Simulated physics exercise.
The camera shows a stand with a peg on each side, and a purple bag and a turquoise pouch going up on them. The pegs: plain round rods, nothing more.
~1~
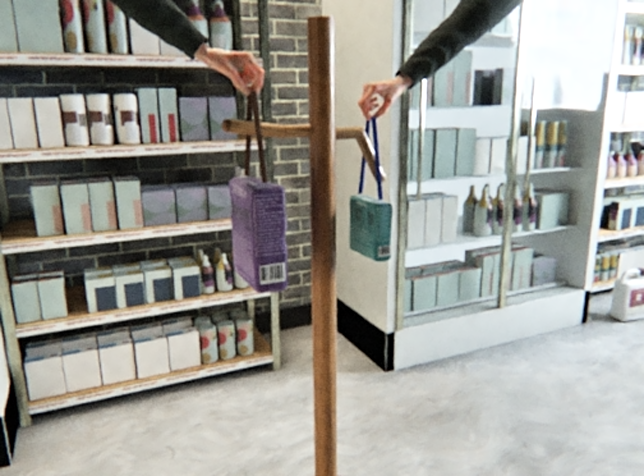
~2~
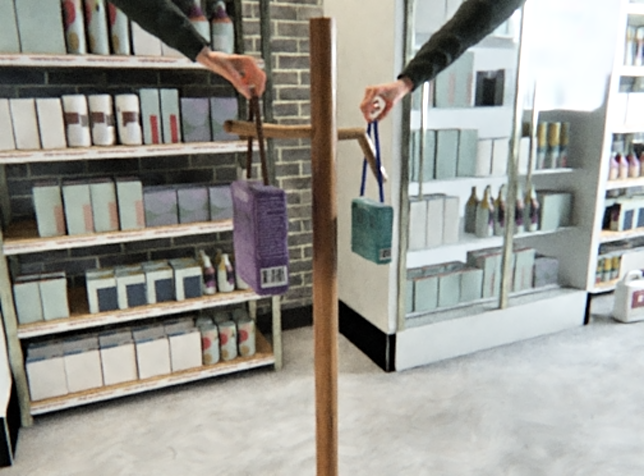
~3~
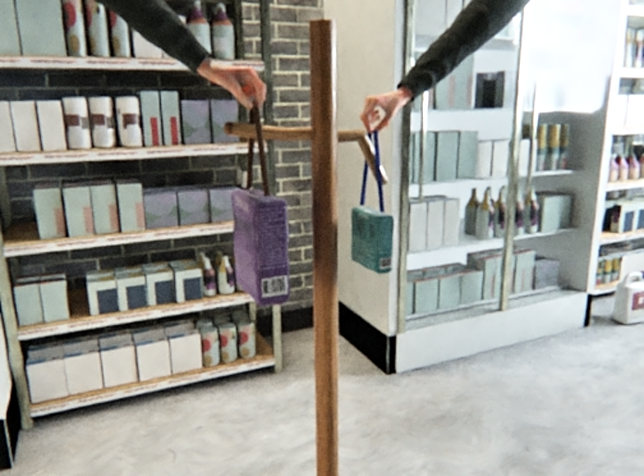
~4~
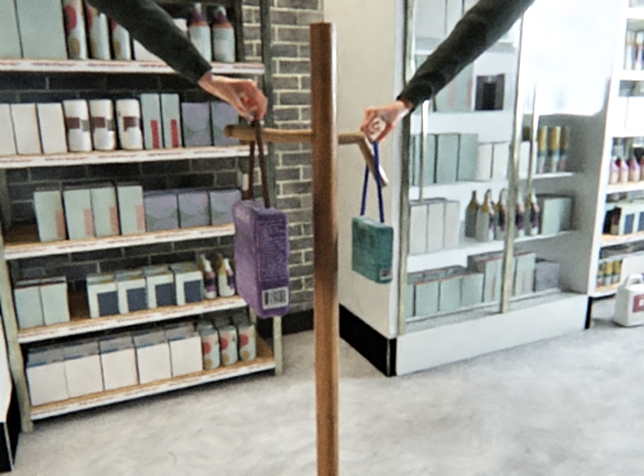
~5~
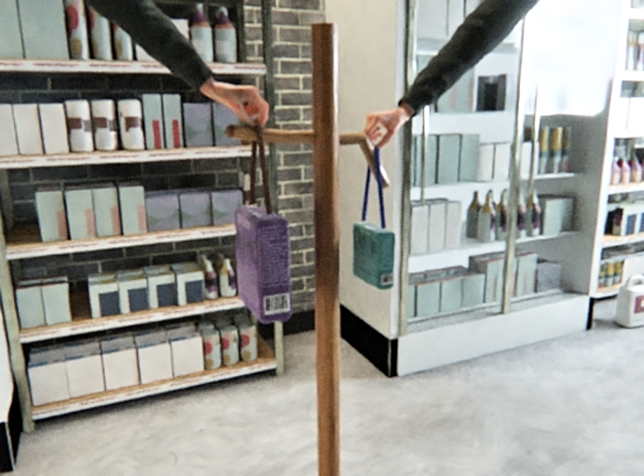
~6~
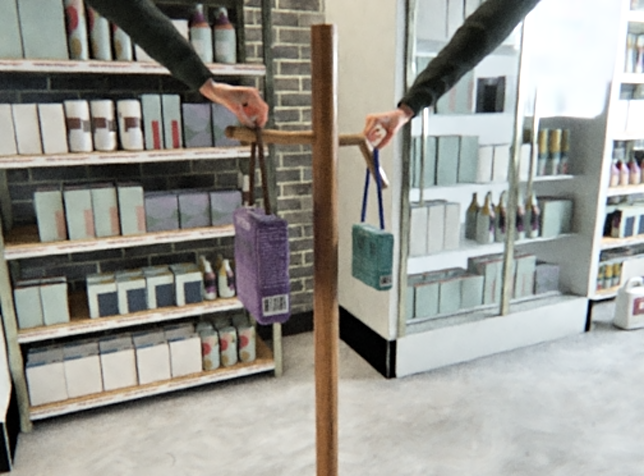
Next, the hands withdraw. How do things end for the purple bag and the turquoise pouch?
Result: Once let go the purple bag will still be up there; once let go the turquoise pouch will no longer be on the peg.
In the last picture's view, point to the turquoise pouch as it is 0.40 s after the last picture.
At that time it is roughly at (369, 446) in the last view.
Then, 0.40 s on from there, purple bag still up near (263, 265); turquoise pouch on the floor near (369, 446).
Then, 0.64 s on from there, purple bag still up near (267, 265); turquoise pouch on the floor.
In the end, purple bag still up near (270, 265); turquoise pouch on the floor. The purple bag holds on and the turquoise pouch comes down.
